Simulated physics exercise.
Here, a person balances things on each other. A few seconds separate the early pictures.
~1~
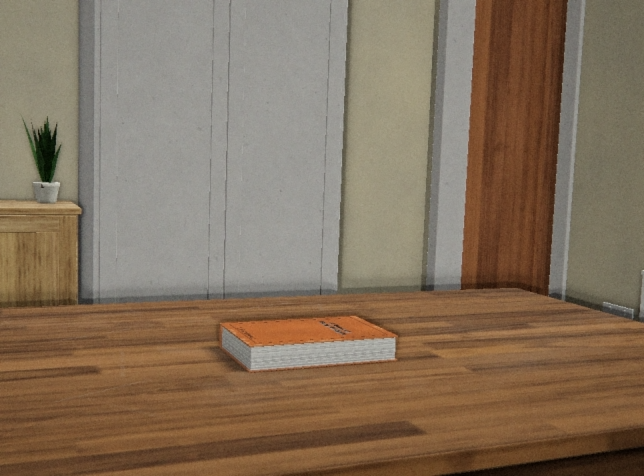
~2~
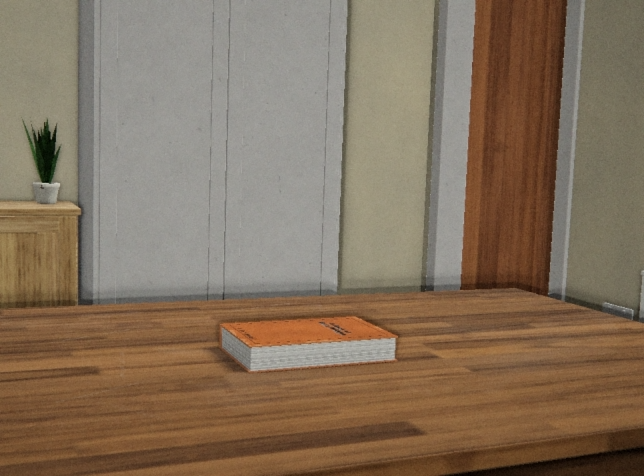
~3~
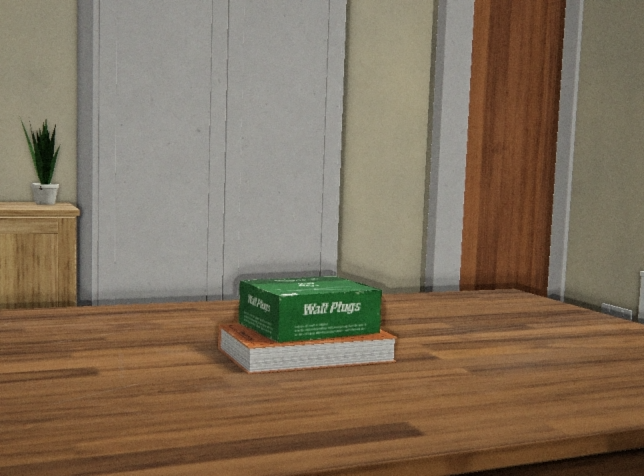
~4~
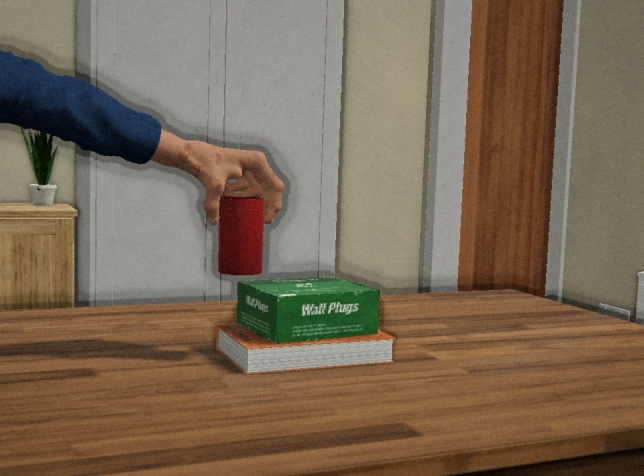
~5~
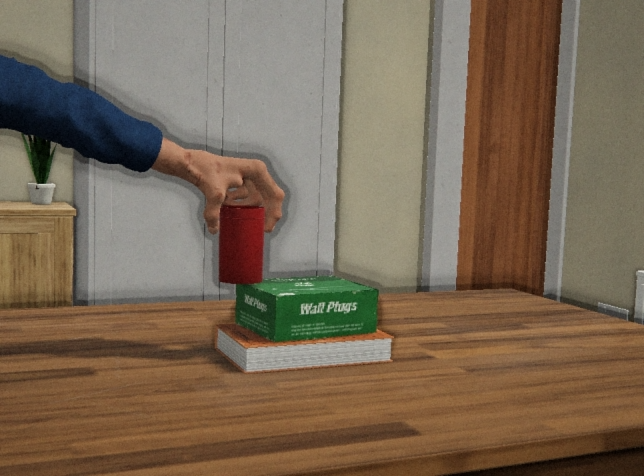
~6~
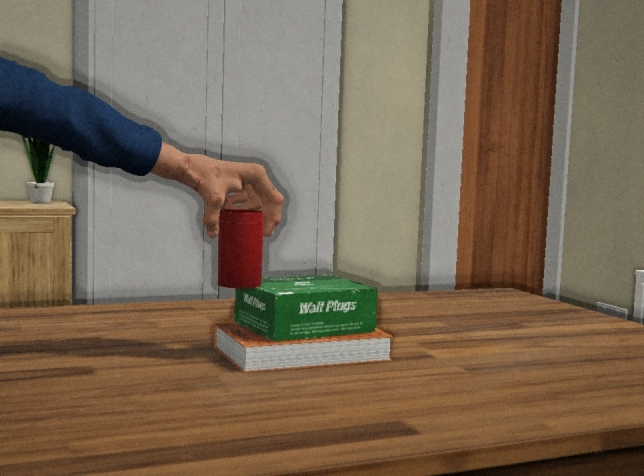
At the start, an orange-covered book lies alone on a wooden table, and then a green box labelled Wall Plugs appears on top of it. A blue-sleeved arm then reaches in from the left, lowering a red cup slightly to the box's left end, the hand still gripping it.
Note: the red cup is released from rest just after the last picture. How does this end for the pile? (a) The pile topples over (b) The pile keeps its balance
The pile topples over.
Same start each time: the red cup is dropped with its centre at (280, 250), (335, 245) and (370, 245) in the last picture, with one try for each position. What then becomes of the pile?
Case one: It stands firm; case two: It stands firm; case three: It topples.
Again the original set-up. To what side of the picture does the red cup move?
Leftward.
Then, 0.40 s after the last picture, red cup now fallen.
Then, 1.90 s after the last picture, things are still on the move.
At rest, fallen, red cup; the other 2 in place. Seen from the same camera at the end, red cup near (165, 320). The pile comes apart.
